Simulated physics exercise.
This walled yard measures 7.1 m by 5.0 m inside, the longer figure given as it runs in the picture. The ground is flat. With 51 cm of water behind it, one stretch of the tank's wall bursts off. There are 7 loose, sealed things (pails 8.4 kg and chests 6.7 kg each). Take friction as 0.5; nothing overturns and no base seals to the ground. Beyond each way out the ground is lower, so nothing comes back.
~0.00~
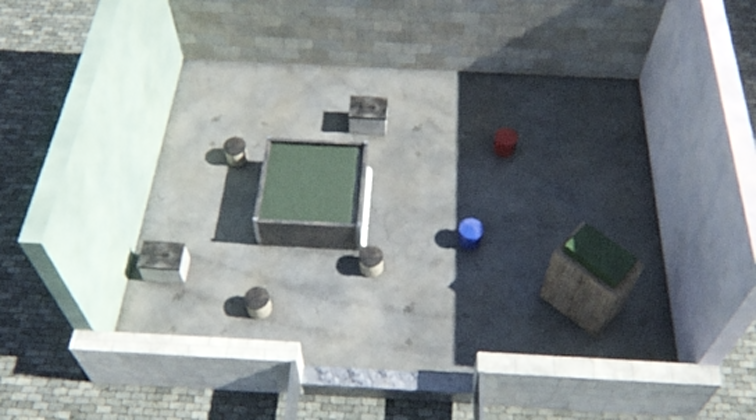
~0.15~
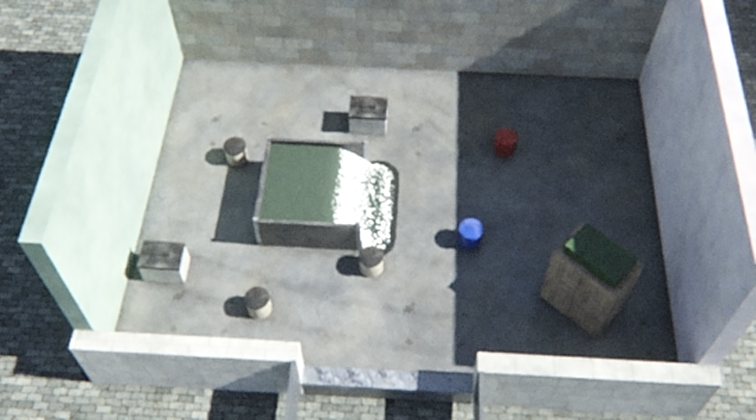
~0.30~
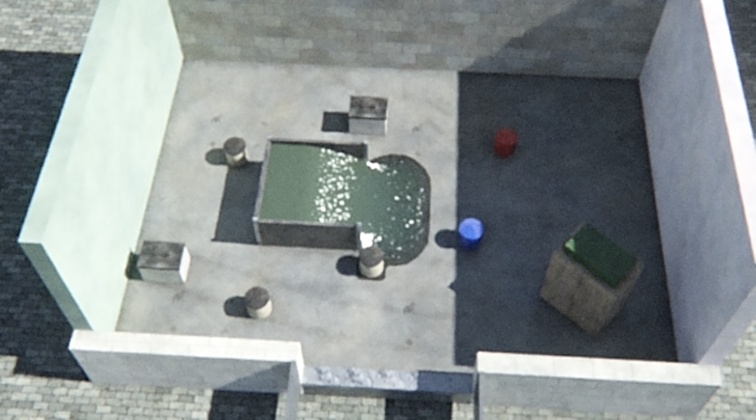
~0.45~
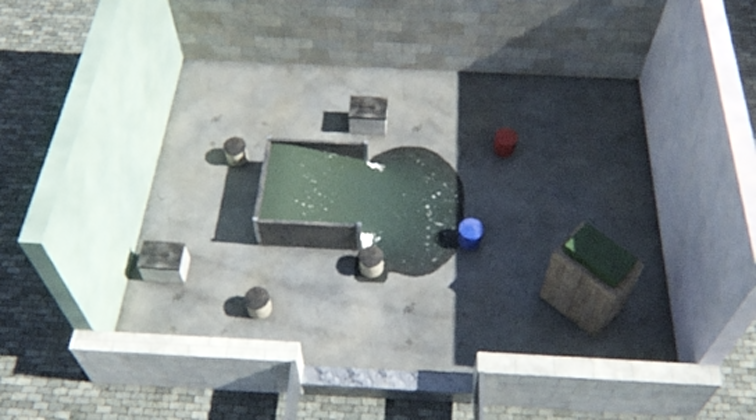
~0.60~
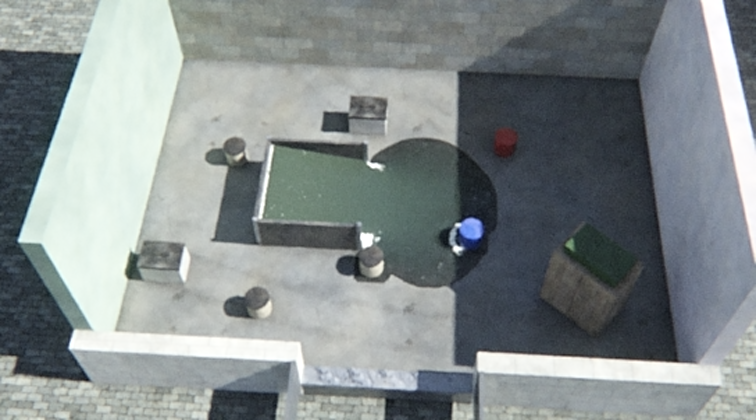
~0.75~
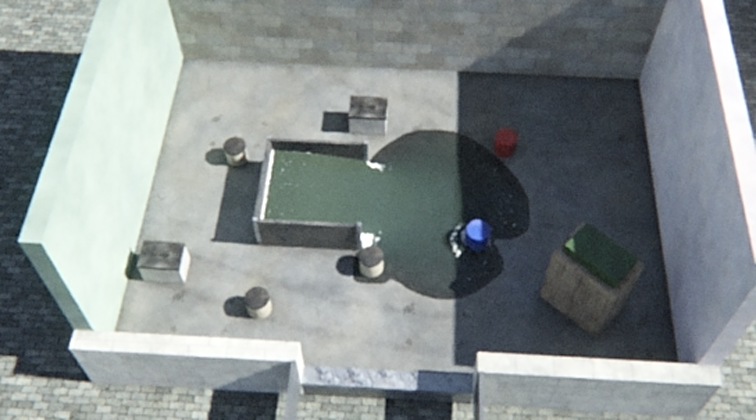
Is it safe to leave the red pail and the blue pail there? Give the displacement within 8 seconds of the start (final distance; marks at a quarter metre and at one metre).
The red pail slides a little, the blue pail travels far.
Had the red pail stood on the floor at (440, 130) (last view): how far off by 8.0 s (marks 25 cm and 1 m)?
It stays put.
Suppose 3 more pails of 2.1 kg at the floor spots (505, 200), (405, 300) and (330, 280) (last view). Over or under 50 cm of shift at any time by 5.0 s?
In turn: Over, under, under.
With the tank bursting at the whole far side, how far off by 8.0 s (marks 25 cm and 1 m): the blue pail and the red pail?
Then the blue pail barely shifts, the red pail holds its place.
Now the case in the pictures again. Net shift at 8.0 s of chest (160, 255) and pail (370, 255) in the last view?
In turn: 0 cm, 0 cm.
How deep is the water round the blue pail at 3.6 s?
Roughly 8 cm.
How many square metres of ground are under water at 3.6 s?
Roughly 19 m2.
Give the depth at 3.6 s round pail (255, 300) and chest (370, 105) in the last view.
Roughly 0 and 0 cm.
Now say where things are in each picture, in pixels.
The red pail at (507, 136), on the bottom; the blue pail at (471, 229), on the bottom; water covers 1.7 m2; 0 of 7 have shifted, in the first picture.
The red pail at (507, 136) rests on the ground; the blue pail at (471, 229), on the bottom; water covers 2.4 m2; 0 of 7 have shifted, in the second picture.
The red pail at (507, 136) rests on the ground; the blue pail at (471, 229), on the bottom; water covers 3.2 m2; 0 of 7 have shifted, in the third picture.
The red pail at (507, 136) rests on the ground; the blue pail at (471, 229), on the bottom; water covers 4.1 m2; 0 of 7 have shifted, in the fourth picture.
The red pail at (507, 136), on the bottom; the blue pail at (472, 229) rests on the ground; 5.1 m2 under water; 0 of 7 have shifted, in the fifth picture.
The red pail at (507, 136), on the bottom; the blue pail at (479, 230), on the bottom, 10 cm from its start; water covers 6.3 m2; 1 of 7 have shifted, in the sixth picture.
After 1.6 s the red pail is near (518, 132), 0.2 m from its start, aground; the blue pail is near (549, 247), 1.0 m from its start, aground; 0 of 7 are out; 0 afloat.
After 3.6 s the red pail is near (549, 119), 0.7 m from its start, aground; the blue pail is near (635, 235), 2.2 m from its start, aground; 0 of 7 are out; 0 afloat.
After 5.6 s the red pail is near (545, 122), 0.6 m from its start, aground; the blue pail is near (635, 235), 2.2 m from its start, aground; 0 of 7 are out; 0 afloat.
After 8.0 s the red pail is near (545, 122), 0.6 m from its start, aground; the blue pail is near (635, 235), 2.2 m from its start, aground; 0 of 7 are out; 0 afloat.
